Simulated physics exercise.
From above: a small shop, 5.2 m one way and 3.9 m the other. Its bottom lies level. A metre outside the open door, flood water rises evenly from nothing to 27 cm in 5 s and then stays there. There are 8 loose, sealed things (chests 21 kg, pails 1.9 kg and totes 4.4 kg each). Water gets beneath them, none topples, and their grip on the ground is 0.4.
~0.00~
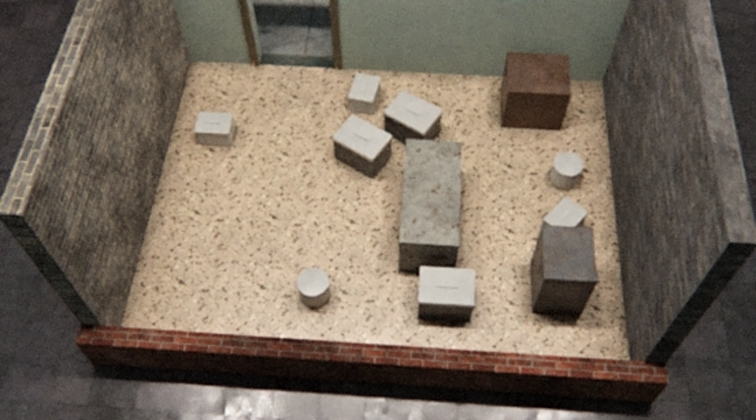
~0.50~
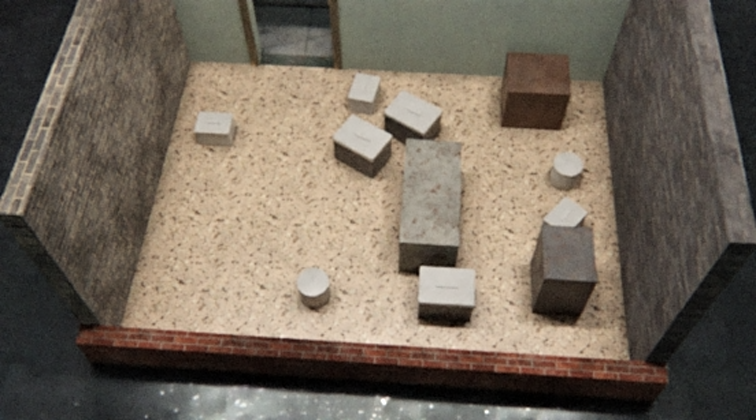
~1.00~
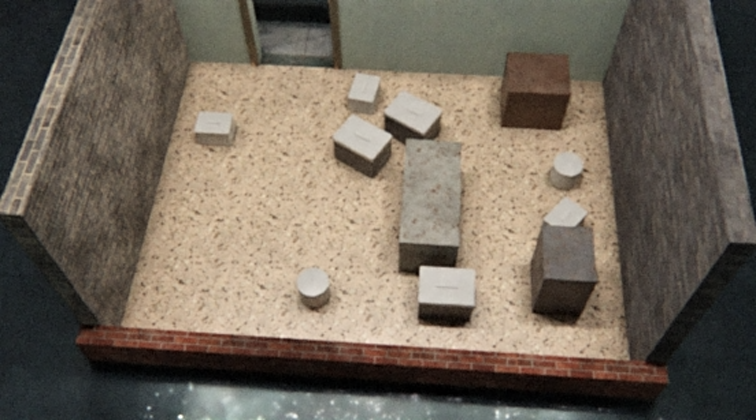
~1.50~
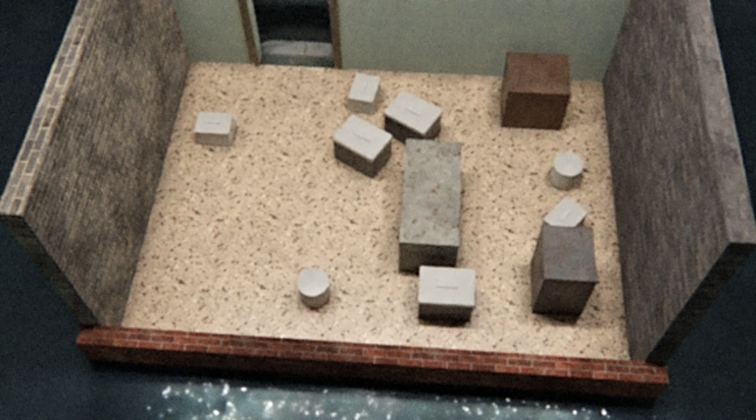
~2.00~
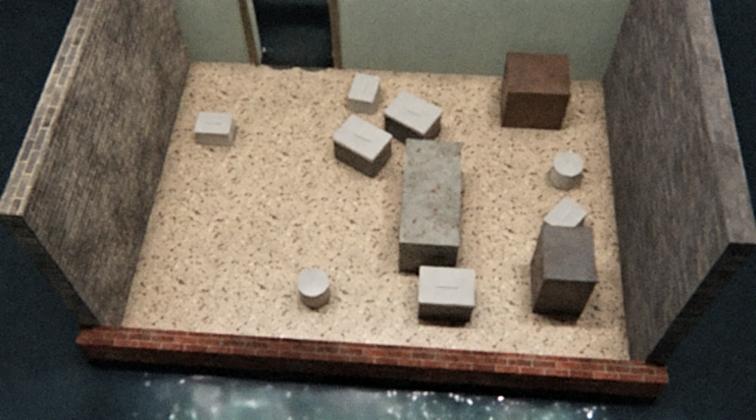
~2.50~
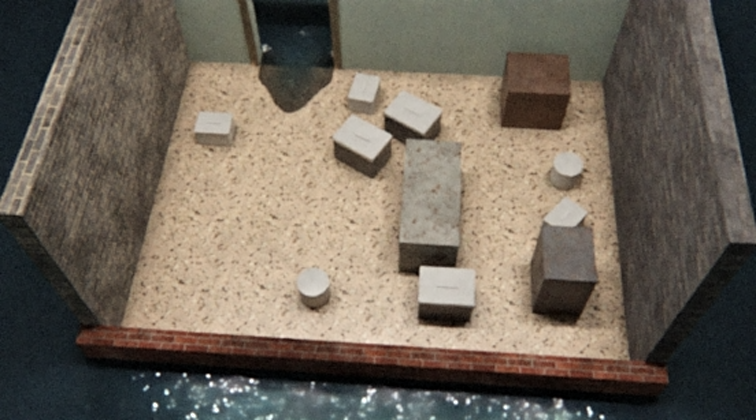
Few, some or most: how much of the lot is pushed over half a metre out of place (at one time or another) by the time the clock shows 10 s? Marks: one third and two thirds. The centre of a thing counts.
That comes to one to two thirds.
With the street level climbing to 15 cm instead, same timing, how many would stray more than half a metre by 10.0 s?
In that case 2 of them.
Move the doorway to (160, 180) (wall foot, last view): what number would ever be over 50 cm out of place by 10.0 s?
In that case 4 of them.
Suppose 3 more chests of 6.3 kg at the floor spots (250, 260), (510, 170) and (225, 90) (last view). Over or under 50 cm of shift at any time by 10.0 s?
In that order: Over, short of it, less.
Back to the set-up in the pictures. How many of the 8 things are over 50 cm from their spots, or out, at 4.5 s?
0 of them.
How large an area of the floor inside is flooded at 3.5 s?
Roughly 2.5 m2.
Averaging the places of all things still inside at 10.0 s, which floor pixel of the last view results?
At about (438, 211).
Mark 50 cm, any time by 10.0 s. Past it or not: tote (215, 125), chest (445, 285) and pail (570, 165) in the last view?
In that order: Past it, less, less.
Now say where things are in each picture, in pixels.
A chest at (413, 111), on the bottom; a chest at (362, 137) rests on the ground; 0.0 m2 under water; 0 of 8 have shifted, in the first frame.
A chest at (413, 111) rests on the ground; a chest at (362, 137), on the bottom; 0.0 m2 under water; 0 of 8 have shifted, in the second frame.
A chest at (413, 111), on the bottom; a chest at (362, 137) rests on the ground; water covers 0.0 m2; 0 of 8 have shifted, in the third frame.
A chest at (413, 111) rests on the ground; a chest at (362, 137) rests on the ground; 0.0 m2 under water; 0 of 8 have shifted, in the fourth frame.
A chest at (413, 111), on the bottom; a chest at (362, 137) rests on the ground; 0.0 m2 under water; 0 of 8 have shifted, in the fifth frame.
A chest at (413, 111) rests on the ground; a chest at (362, 137) rests on the ground; water covers 0.4 m2; 0 of 8 have shifted, in the sixth frame.
After 3.5 s 0 of 8 are over 50 cm from their spots; 0 afloat.
After 4.5 s 0 of 8 are over 50 cm from their spots; 0 afloat.
After 7.0 s 2 of 8 are over 50 cm from their spots; 2 afloat.
After 10.0 s 3 of 8 are over 50 cm from their spots, and 3 have been at some point; 3 afloat.
